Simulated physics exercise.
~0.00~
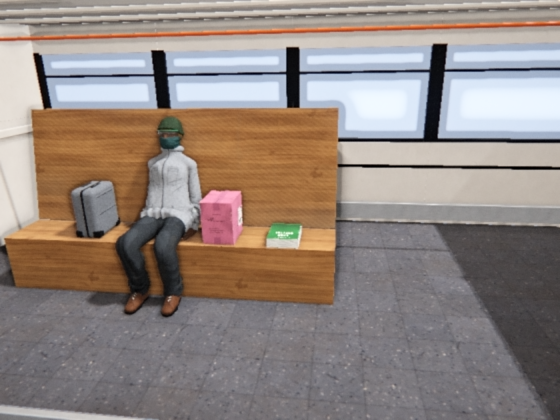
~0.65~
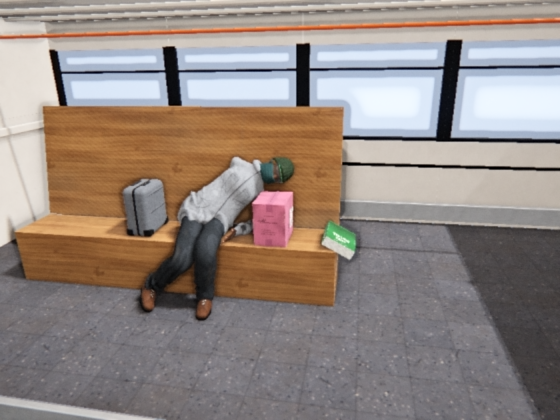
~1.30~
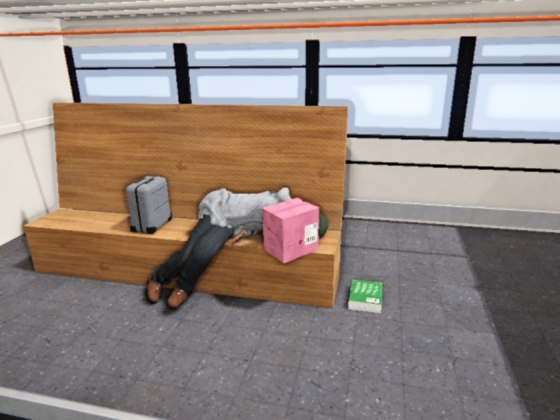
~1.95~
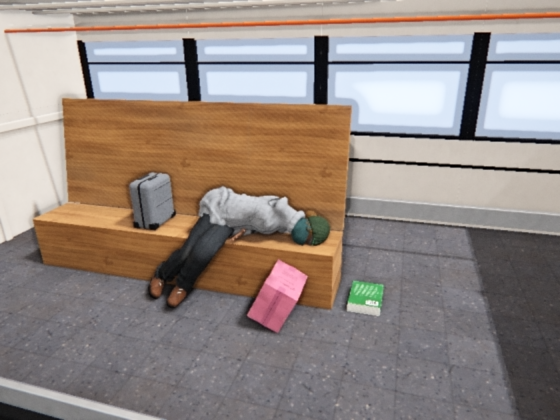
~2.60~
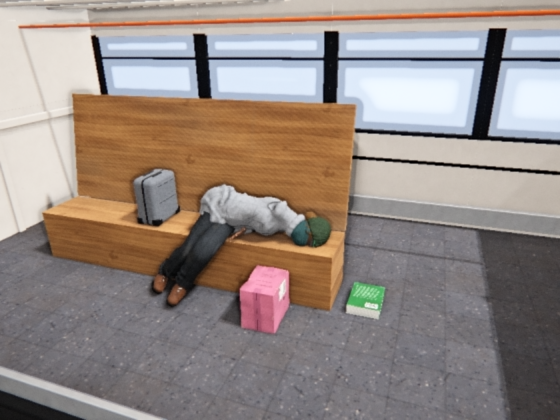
The video shows a sleeper slumping rightward across a wooden bench beside a grey case, a pink box and a green folder. The folder drops off the bench end, then the box falls from the front, while the case and the sleeper's hips stay on the seat.
